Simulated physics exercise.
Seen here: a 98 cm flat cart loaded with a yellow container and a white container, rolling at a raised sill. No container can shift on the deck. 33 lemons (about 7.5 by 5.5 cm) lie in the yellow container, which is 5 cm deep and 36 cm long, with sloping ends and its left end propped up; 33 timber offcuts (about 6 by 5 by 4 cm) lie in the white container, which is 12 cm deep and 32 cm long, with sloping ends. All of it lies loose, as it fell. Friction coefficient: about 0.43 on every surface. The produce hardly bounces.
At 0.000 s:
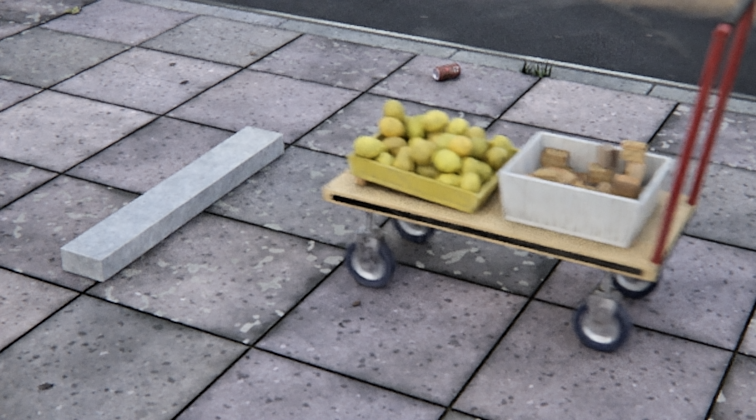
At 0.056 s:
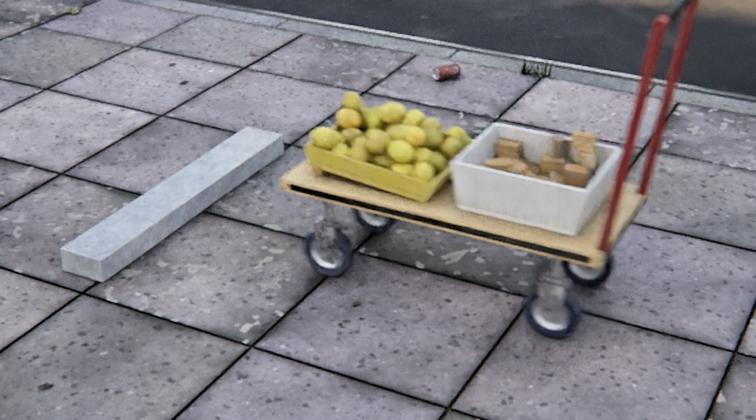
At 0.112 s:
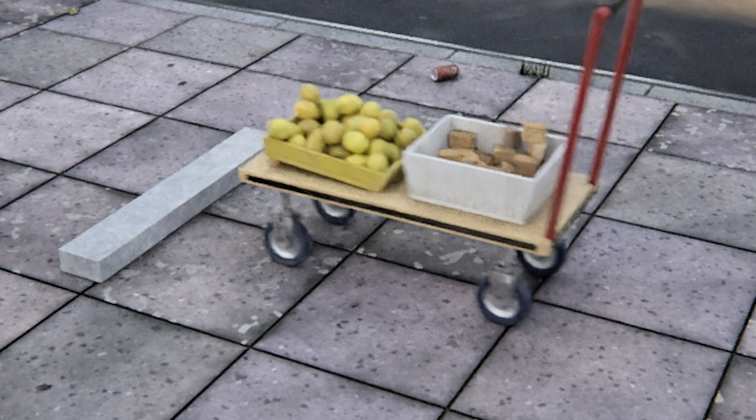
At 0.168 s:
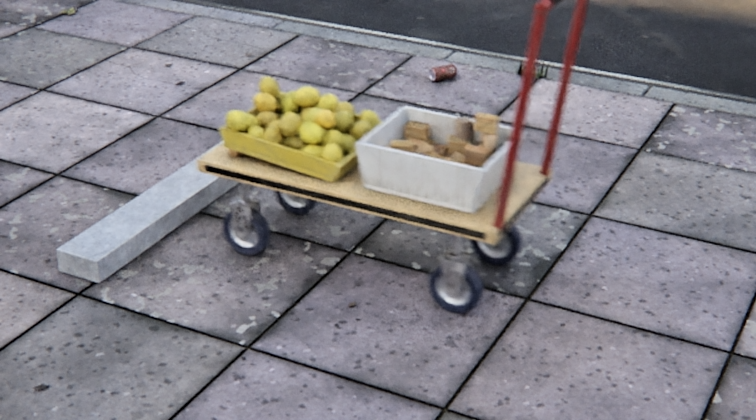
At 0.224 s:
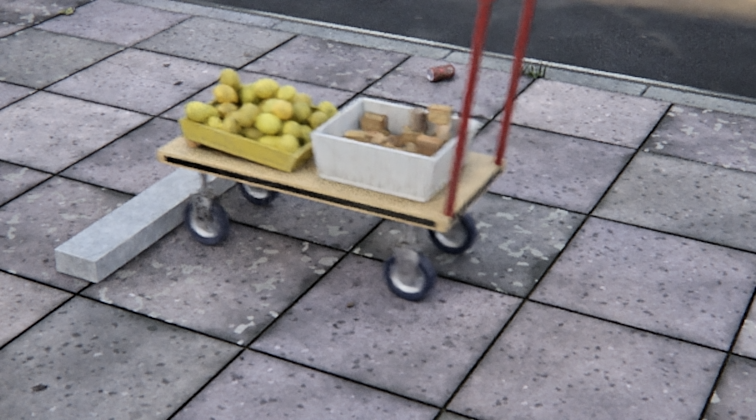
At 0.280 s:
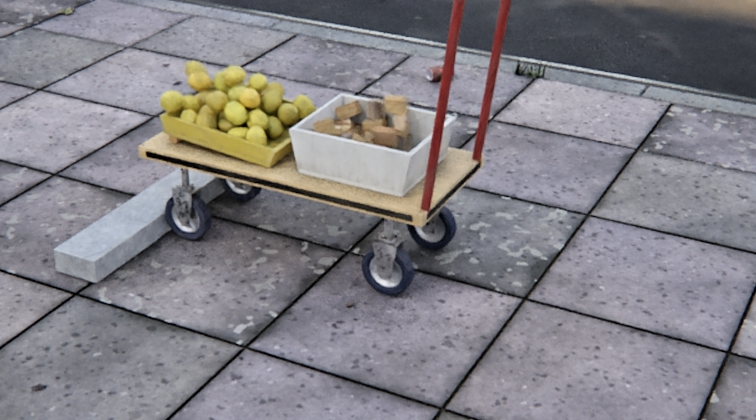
The video shows a flat cart with red handles rolling left across grey paving, carrying yellow fruit in a yellow container and wooden pieces in a white one, until its leading wheels meet a pale raised sill and the fruit shifts.
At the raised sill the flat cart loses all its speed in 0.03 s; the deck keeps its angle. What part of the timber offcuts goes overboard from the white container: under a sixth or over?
Less than a sixth of the timber offcuts leave the white container.
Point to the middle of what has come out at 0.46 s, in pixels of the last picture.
At about (175, 88).
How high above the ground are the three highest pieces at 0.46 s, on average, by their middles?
Some 60 cm up.
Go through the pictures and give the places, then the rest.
In the first frame (each is followed by its nearest rim corner in this view), white container, (637, 202); yellow container, (477, 195); 64 cm short of the stop; none out.
The second frame shows white container, (584, 191); yellow container, (430, 184); 50 cm short of the stop.
The third frame shows white container, (531, 180); yellow container, (383, 174); 35 cm short of the stop.
The fourth frame shows white container, (480, 169); yellow container, (337, 164); 21 cm short of the stop.
The fifth frame shows white container, (431, 159); yellow container, (293, 154); 7 cm short of the stop.
The sixth frame shows white container, (408, 154); yellow container, (272, 150); stopped; 1 out, the lowest lemon at (197, 73).
After 0.34 s, yellow container 29 in, 4 out and white container 33 in, 0 out.
After 0.46 s, yellow container 22 in, 11 out and white container 33 in, 0 out.
After 0.69 s, yellow container 22 in, 11 out and white container 32 in, 1 out.
Final count (at 1.19 s), yellow container 22 in, 11 out and white container 32 in, 1 out. Asked share, 1 of 33, 3 per cent.
